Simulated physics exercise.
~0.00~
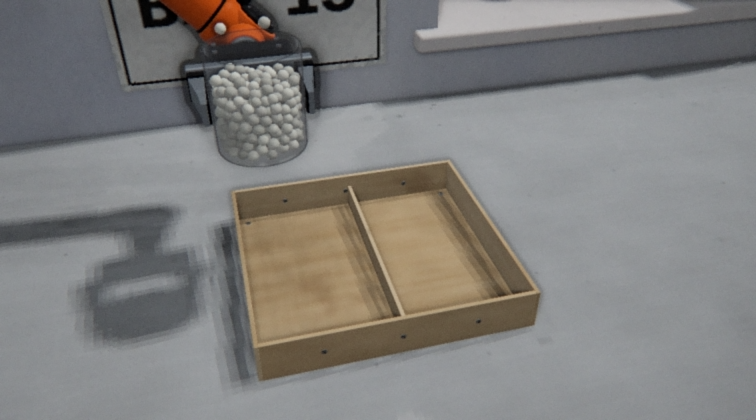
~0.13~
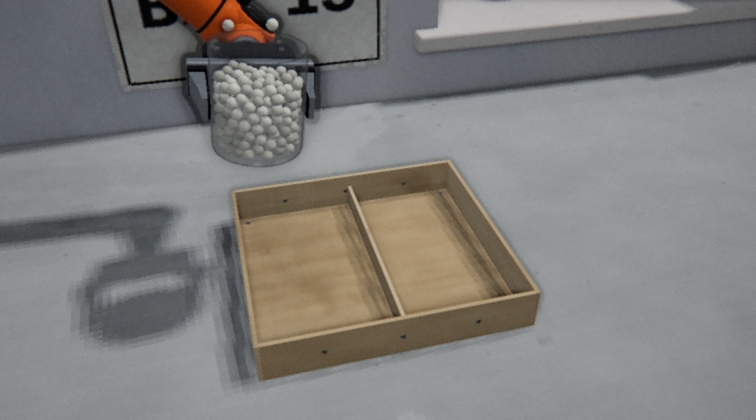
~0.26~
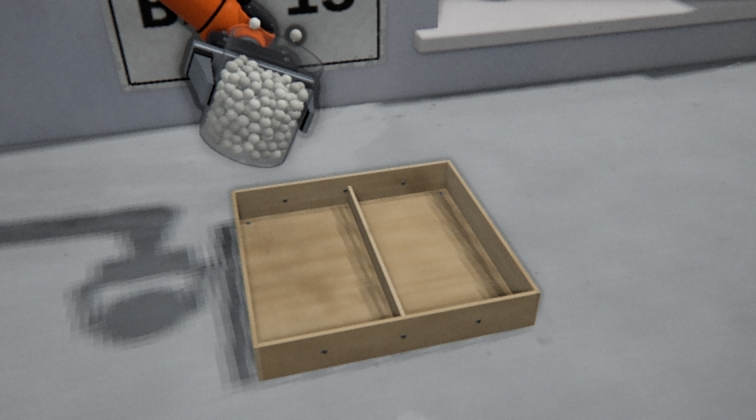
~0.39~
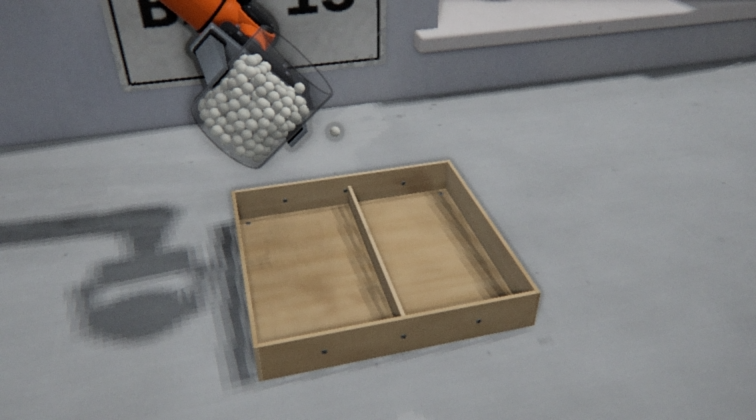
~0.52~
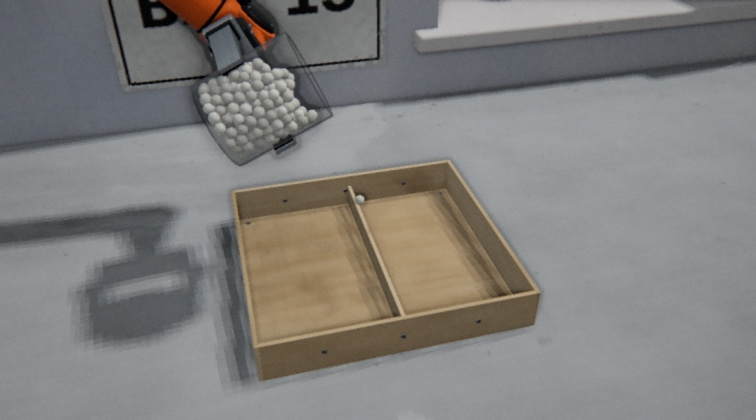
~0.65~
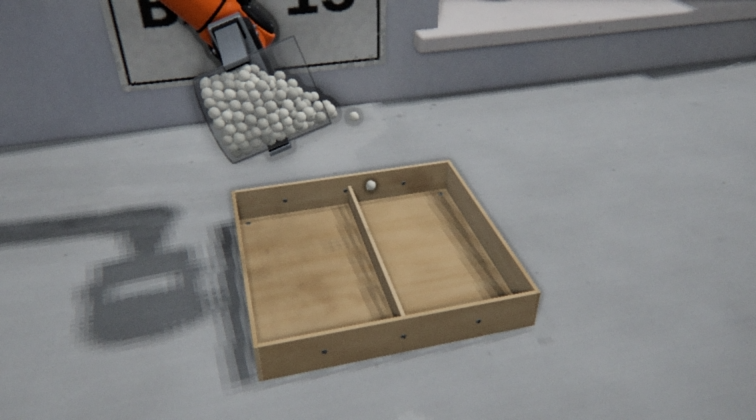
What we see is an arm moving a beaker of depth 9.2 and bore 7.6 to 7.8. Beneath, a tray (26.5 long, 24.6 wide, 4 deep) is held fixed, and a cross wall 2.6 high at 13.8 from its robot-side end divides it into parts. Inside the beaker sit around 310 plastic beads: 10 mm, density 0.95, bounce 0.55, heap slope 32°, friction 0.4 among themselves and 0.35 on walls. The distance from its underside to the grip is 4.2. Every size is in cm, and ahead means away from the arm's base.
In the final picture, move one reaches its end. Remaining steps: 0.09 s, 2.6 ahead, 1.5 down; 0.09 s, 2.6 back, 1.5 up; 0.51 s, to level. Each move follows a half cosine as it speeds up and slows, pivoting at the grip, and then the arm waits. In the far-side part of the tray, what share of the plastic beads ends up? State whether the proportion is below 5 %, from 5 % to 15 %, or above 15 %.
The proportion is from 5 % to 15 %.
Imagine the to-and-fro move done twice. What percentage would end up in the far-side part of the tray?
15 per cent.
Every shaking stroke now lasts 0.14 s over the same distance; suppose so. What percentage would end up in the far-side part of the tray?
In that case some 5 per cent.
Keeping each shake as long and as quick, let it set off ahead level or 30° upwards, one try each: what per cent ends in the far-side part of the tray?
20 and 35 %.
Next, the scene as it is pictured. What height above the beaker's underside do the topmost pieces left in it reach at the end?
I'd say close to 7.0 cm.
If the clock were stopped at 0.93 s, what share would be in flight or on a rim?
11 per cent.
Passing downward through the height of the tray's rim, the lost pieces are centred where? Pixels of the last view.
About at (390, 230).
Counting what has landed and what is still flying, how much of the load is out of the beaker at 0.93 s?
Roughly 15 per cent by then.
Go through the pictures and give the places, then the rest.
In the first frame, beaker middle at (258, 99), level; upper third of the load around (256, 88), from x 215 to 300, top at y 25; 311 in the beaker.
In the second frame, beaker middle at (258, 99), tilted 7° forward; upper third of the load around (257, 87), from x 220 to 300, top at y 25.
In the third frame, beaker middle at (260, 99), tilted 25° forward; upper third of the load around (253, 88), from x 210 to 305, top at y 25.
In the fourth frame, beaker middle at (261, 100), tilted 47° forward; upper third of the load around (252, 88), from x 205 to 335, top at y 60; 310 in the beaker, 1 in flight or on a rim.
In the fifth frame, beaker middle at (262, 101), tilted 65° forward; upper third of the load around (248, 87), from x 205 to 360, top at y 65; 310 in the beaker, 1 in the robot-side part.
In the sixth frame, beaker middle at (262, 102), tilted 72° forward; upper third of the load around (242, 89), from x 205 to 370, top at y 70; 309 in the beaker, 1 in the far-side part, 1 in flight or on a rim.
By 0.93 s, tilted 66° forward, highest piece 23 above the table; 269 in the beaker, 8 in the far-side part, 1 in the robot-side part, 33 in flight or on a rim.
By 1.20 s, tilted 12° forward, highest piece 25 above the table; 263 in the beaker, 33 in the far-side part, 15 in the robot-side part.
By 1.54 s, level, highest piece 24 above the table; 263 in the beaker, 33 in the far-side part, 15 in the robot-side part.
By 2.59 s, level, highest piece 24 above the table; 263 in the beaker, 33 in the far-side part, 15 in the robot-side part.
Final count, 263 in the beaker, 33 in the far-side part, 15 in the robot-side part. That is 11 % in the far-side part of the tray.
